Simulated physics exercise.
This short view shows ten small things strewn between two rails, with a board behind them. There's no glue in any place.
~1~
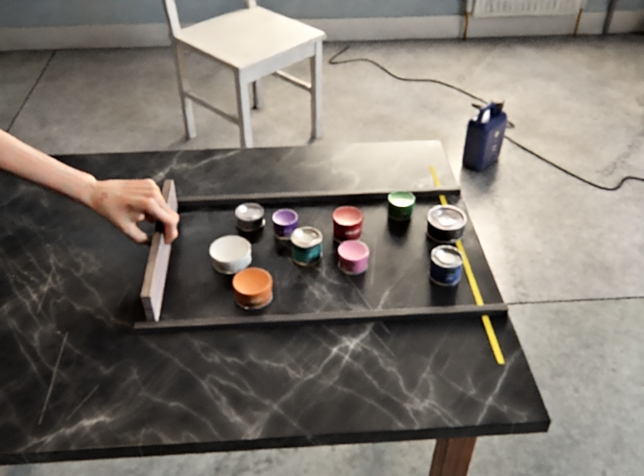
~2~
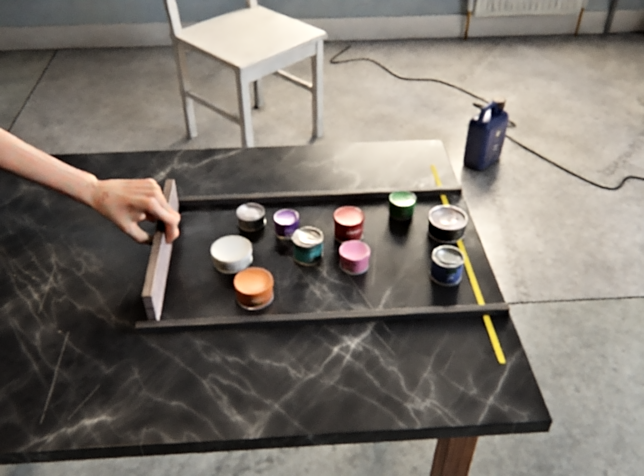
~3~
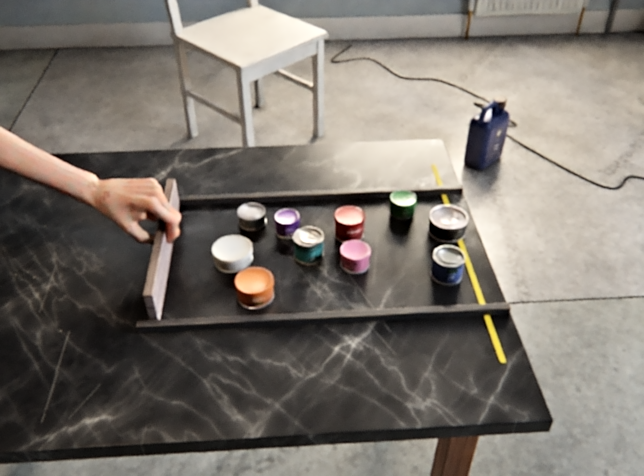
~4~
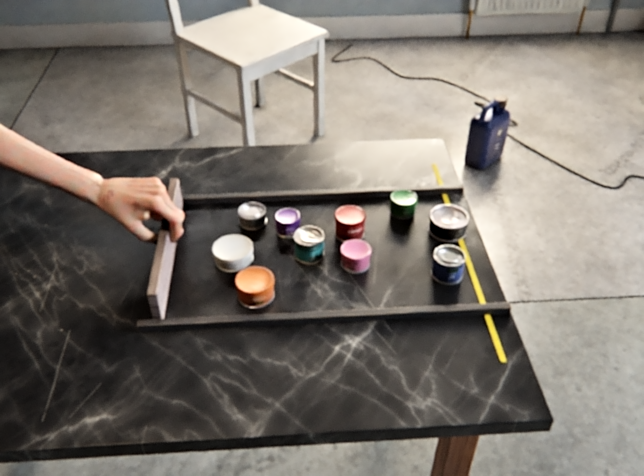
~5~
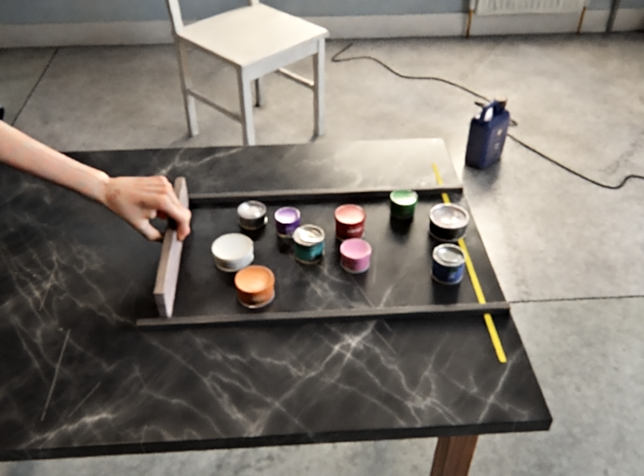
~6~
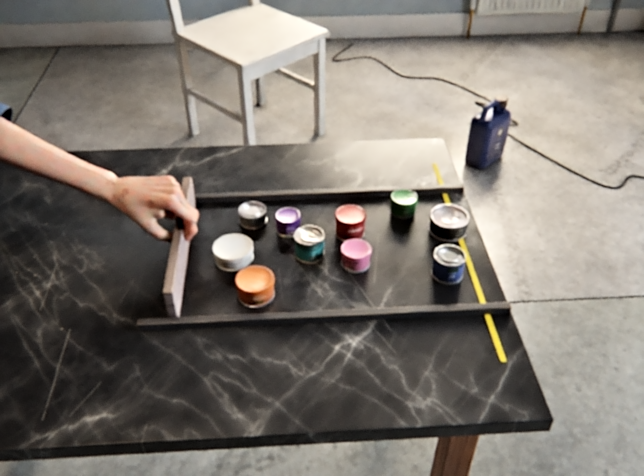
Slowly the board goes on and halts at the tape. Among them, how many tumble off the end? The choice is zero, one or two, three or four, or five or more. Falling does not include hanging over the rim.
Five or more slip off.
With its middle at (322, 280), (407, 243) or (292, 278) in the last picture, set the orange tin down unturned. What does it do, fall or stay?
Well, the orange tin keeps its spot first, goes off the edge next, and keeps its spot last.
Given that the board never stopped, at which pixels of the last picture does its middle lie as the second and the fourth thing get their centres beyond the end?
(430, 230), later (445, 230).
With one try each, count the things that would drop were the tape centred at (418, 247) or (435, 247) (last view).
Counts per try: 1 and 2.
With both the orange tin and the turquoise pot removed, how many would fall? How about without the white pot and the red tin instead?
The first count is 4 and the second is 3.
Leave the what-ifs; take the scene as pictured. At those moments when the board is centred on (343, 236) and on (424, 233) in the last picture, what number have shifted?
7, then 10.
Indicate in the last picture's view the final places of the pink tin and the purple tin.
Approximately (486, 260) for one, approximately (469, 218) for the other.
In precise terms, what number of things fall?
5.
Soon after, none off yet; black tin at rest near (449, 223); blue pot at rest near (448, 265); green tin at rest near (404, 204).
Then, none off yet; black tin moved about its own width near (483, 221); blue pot moved about its own width near (475, 267); green tin moved about its own width near (445, 201).
At rest, the number that fall off is five or more; fallen, turquoise pot, red tin, green tin, blue pot and black tin.
